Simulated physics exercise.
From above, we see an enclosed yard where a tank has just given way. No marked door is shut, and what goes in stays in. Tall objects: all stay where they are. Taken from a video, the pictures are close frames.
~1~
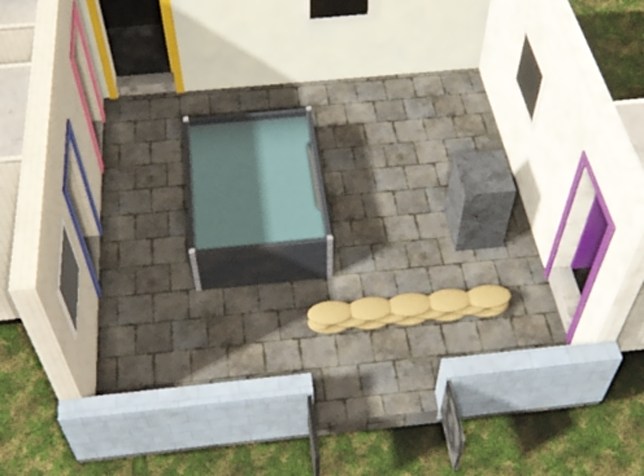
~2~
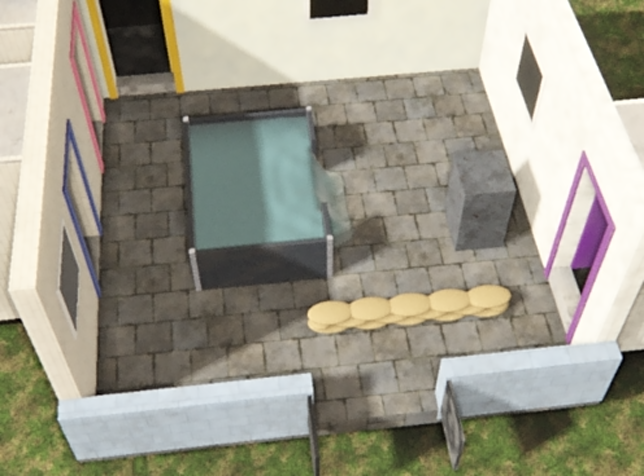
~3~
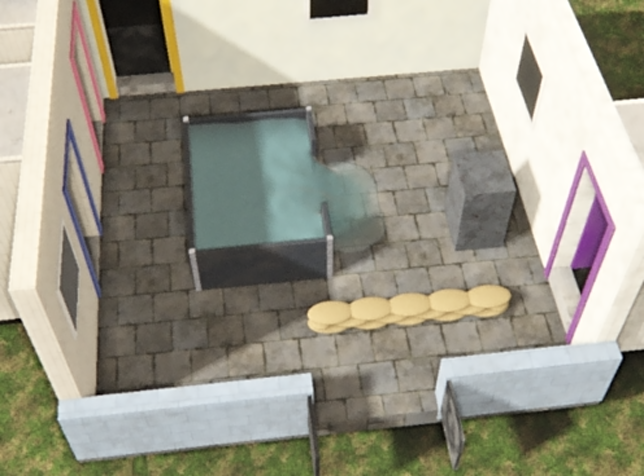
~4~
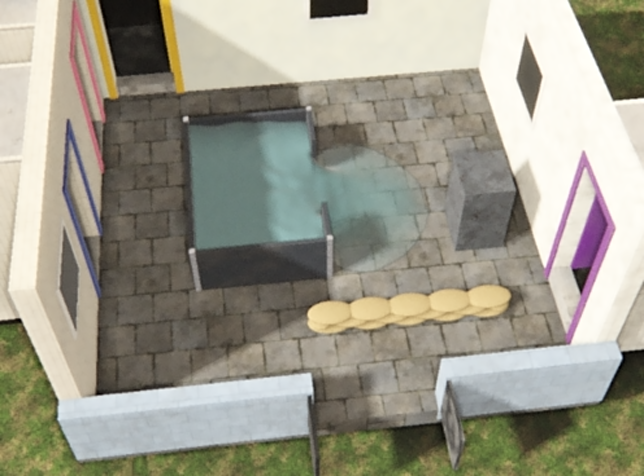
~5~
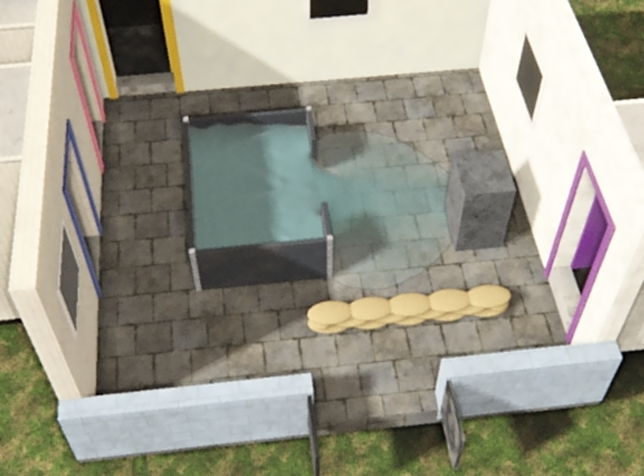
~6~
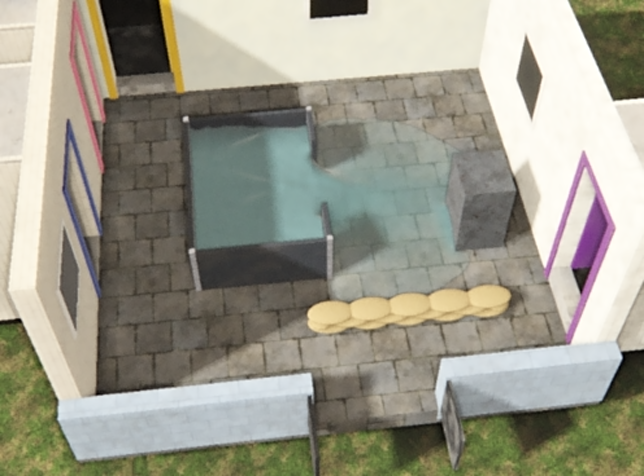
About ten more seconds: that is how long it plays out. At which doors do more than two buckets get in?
Outcome: Pink door: Too much water; purple door: Little enough water; blue door: Too much water; yellow door: Little enough water.
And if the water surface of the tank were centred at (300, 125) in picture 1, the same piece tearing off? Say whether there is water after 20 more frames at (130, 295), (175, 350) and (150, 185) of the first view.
Going through them in that order: Still bare, still bare and still bare.
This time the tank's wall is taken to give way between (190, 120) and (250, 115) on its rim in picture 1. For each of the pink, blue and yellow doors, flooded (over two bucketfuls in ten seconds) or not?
The pink door exceeds the limit, the blue door falls short and the yellow door exceeds the limit.
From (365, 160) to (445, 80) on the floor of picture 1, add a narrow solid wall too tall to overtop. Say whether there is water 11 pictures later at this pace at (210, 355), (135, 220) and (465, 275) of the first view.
Results in order: Bone-dry / bone-dry / swamped.
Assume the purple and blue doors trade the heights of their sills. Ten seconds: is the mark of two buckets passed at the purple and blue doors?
Lab note: Purple door crosses the line; blue door doesn't reach it.
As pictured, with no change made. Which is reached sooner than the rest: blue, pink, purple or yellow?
First comes the one in purple.
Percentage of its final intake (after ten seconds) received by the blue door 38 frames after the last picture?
The figure is near 0 per cent.
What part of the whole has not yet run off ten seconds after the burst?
I'd estimate close to 90 per cent.
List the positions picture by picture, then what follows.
The first picture shows the tank at (255, 180) is whole and still.
In the second picture, water pours out at (317, 196) and has run to (327, 174).
In the third picture, the front is at (377, 233), out from the gap at (317, 198).
In the fourth picture, water pours out at (317, 199) and has run to (422, 215).
In the fifth picture, water pours out at (317, 198) and has run to a hidden place.
In the sixth picture, the front is at a hidden place, out from the gap at (317, 198).
A moment on, water covers 30 % of the floor; the pink door not reached, the purple door wet at the sill, nothing in, the blue door not reached, the yellow door not reached.
Next, water covers 35 % of the floor; the pink door not reached, the purple door under two buckets in, the blue door not reached, the yellow door not reached.
Then, water covers 60 % of the floor; the pink door not reached, the purple door under two buckets in, the blue door not reached, the yellow door not reached.
Later, water covers 90 % of the floor; the pink door over two buckets in, the purple door under two buckets in, the blue door wet at the sill, nothing in, the yellow door wet at the sill, nothing in.
In the end, water covers 95 % of the floor; the pink door far over two buckets in, the purple door under two buckets in, the blue door over two buckets in, the yellow door wet at the sill, nothing in.
